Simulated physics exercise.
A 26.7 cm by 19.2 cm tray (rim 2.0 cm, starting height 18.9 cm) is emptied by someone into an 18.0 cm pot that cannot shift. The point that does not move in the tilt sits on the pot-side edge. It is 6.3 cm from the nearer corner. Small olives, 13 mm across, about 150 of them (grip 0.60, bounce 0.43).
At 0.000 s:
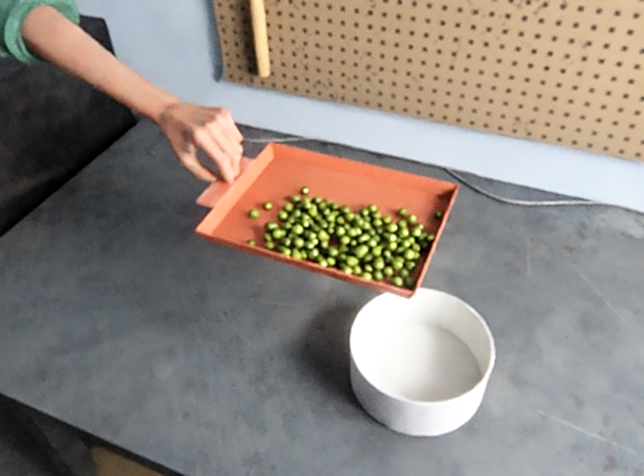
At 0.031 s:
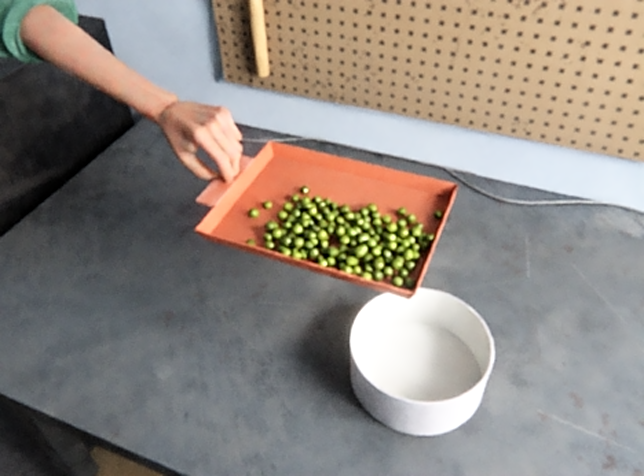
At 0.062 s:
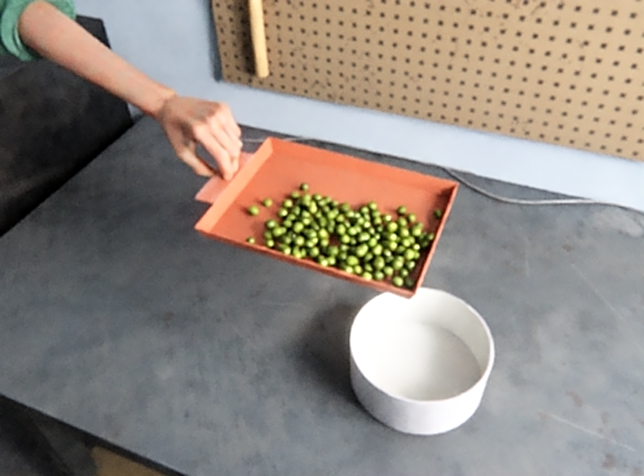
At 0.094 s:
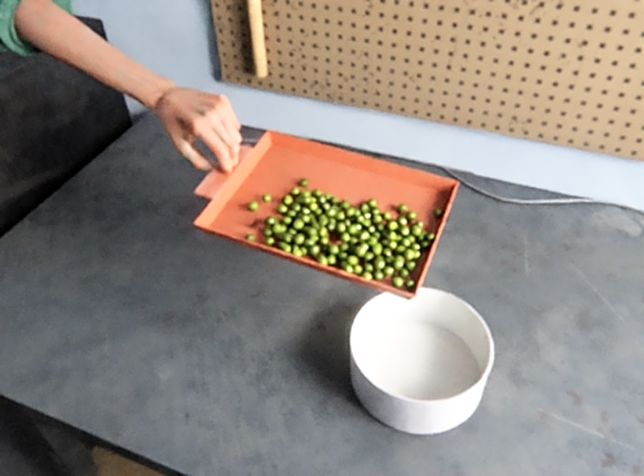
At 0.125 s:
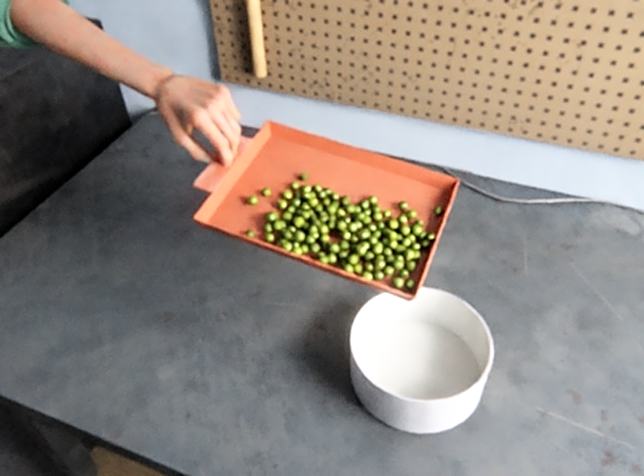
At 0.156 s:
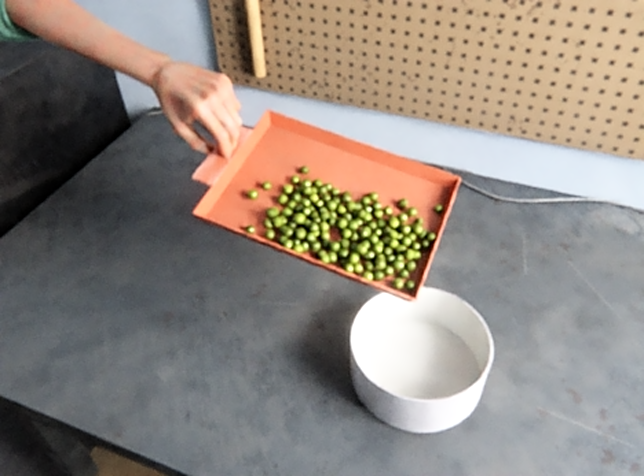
A hand tilted an orange tray of small green olives, slowly at first and then a bit more, raising its handle side while the right front corner stayed low above an empty white pot.
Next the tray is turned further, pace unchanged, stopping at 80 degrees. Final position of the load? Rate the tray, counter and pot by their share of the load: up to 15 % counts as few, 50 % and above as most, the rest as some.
Tray: Few; counter: Few; pot: Most.
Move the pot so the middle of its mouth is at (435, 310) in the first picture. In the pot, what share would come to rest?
30 %.
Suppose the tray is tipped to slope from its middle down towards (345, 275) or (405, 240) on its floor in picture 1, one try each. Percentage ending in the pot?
Near 75 and 55 percent, in that order.
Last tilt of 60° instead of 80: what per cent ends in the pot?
In that case it comes to about 35 in a hundred.
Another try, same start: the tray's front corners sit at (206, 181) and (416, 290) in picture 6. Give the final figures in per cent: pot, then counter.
Pot: 60, counter: 40.
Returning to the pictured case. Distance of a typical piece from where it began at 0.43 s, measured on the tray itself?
About 2 cm.
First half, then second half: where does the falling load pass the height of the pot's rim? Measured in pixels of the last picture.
(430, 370) first, (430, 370) later, roughly.
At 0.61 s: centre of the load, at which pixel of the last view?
The load's centre is near (392, 252) at that time.
Then, at 0.43 s, tilt 46 degrees; the tray holds 100 %, the pot 0 %.
Then, at 0.61 s, tilt 69 degrees; the tray holds 95 %, the pot 0 %.
Then, at 0.91 s, tilt 80 degrees; the tray holds 25 %, the pot 50 %.
In the end, at 1.9 s, tray 5 %, counter 5 %, pot 90 %.
